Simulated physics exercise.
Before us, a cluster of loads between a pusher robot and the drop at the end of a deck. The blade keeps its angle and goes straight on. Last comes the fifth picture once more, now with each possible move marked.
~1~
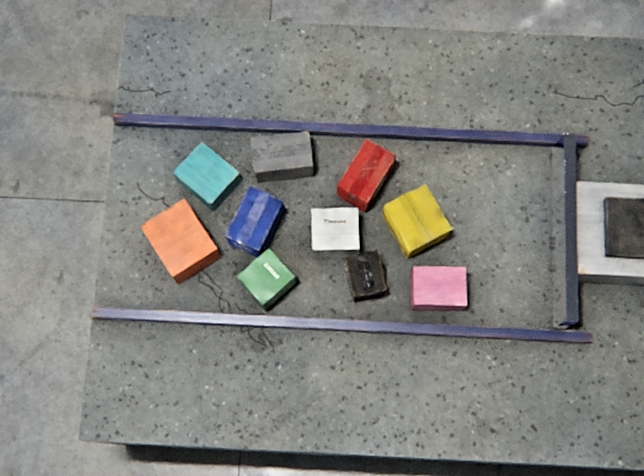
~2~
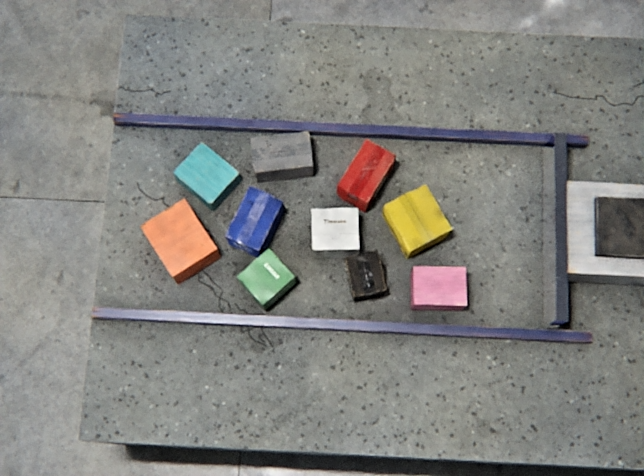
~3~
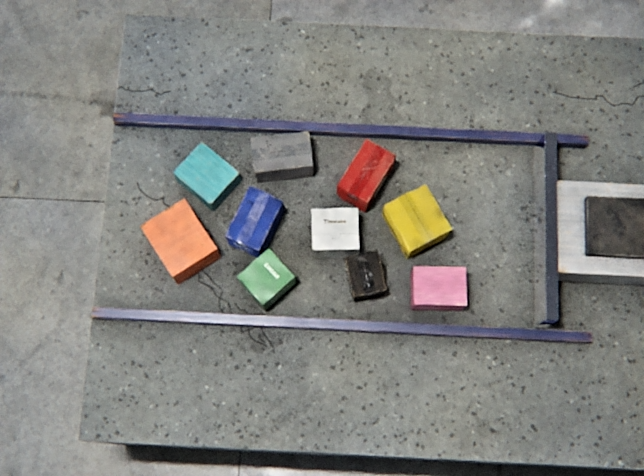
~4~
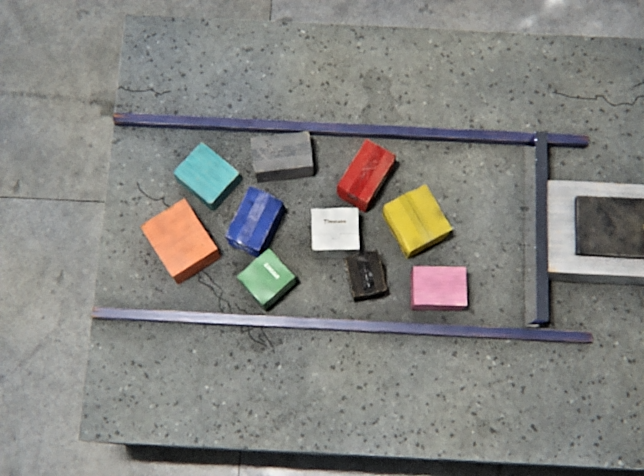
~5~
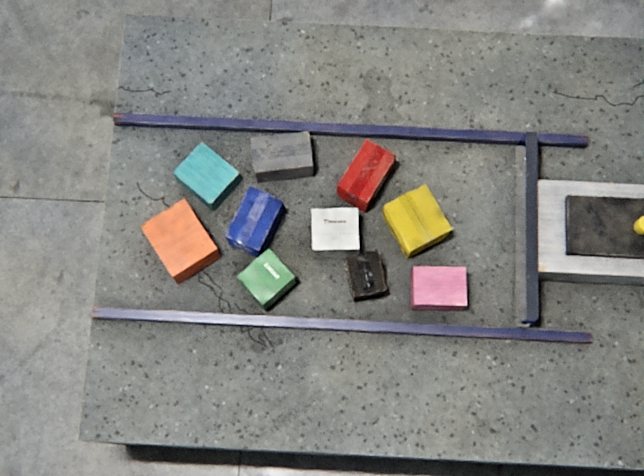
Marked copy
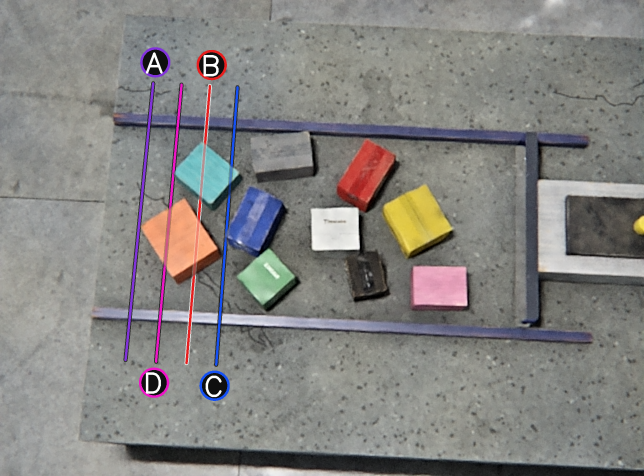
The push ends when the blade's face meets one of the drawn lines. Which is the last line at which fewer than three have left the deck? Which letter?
Up to line C.
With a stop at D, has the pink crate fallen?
No.
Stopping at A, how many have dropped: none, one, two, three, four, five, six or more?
In all, six or more.
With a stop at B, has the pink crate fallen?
By then, no.
On the copy, A at (140, 217); B at (199, 220); C at (227, 221); D at (169, 218).
On C. First, robot (494, 221); pink crate (385, 286); red parcel (362, 172).
Then, robot (383, 215); orange crate (145, 244); turquoise crate (171, 163).
Finally, robot (299, 211); orange crate over the edge; turquoise crate over the edge; two fallen.
By contrast, A drops seven; B drops four; D drops seven.
